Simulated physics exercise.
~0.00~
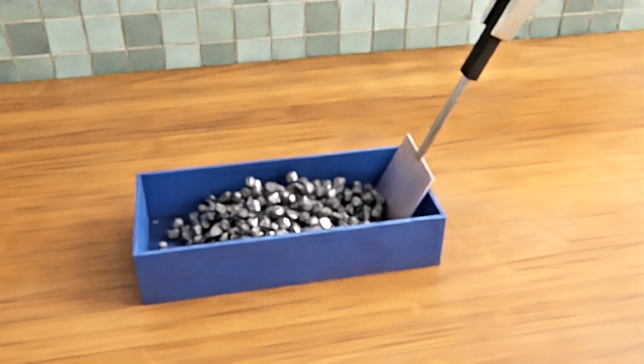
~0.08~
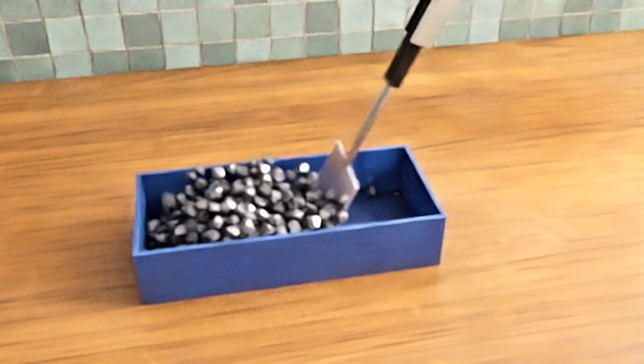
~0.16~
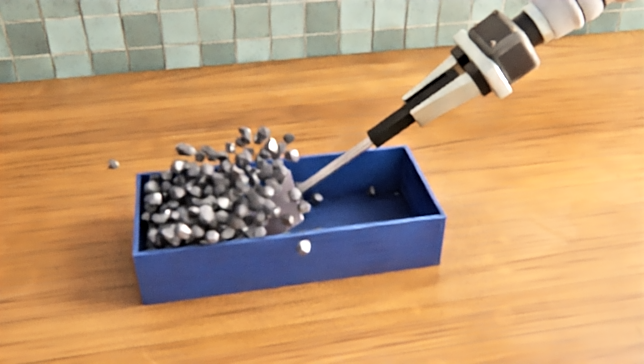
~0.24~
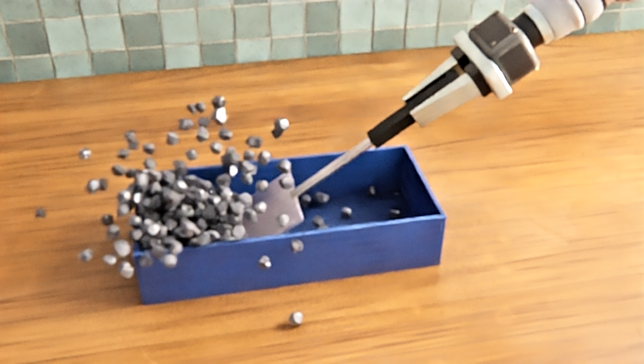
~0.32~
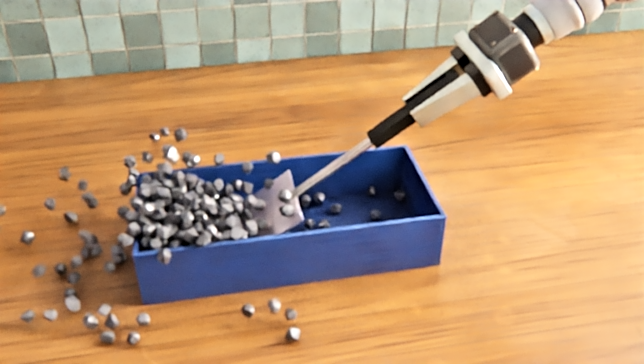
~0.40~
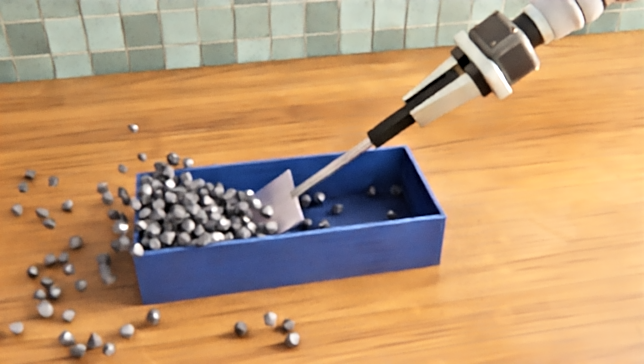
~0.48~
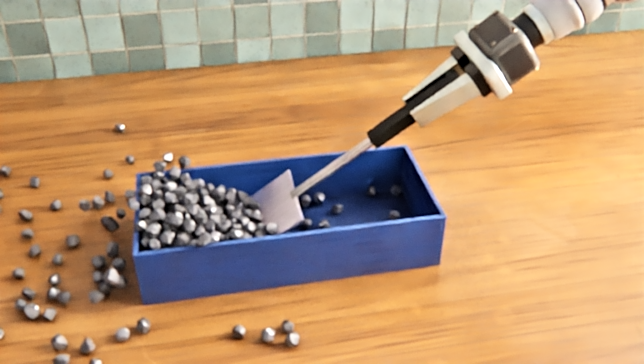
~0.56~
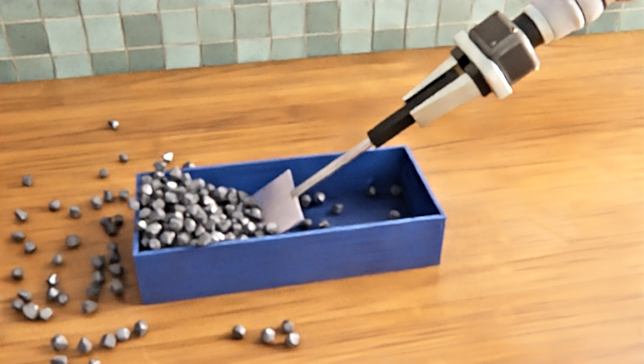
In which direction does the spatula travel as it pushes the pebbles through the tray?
The spatula moves to the left, pushing the pebbles toward the left end of the tray.
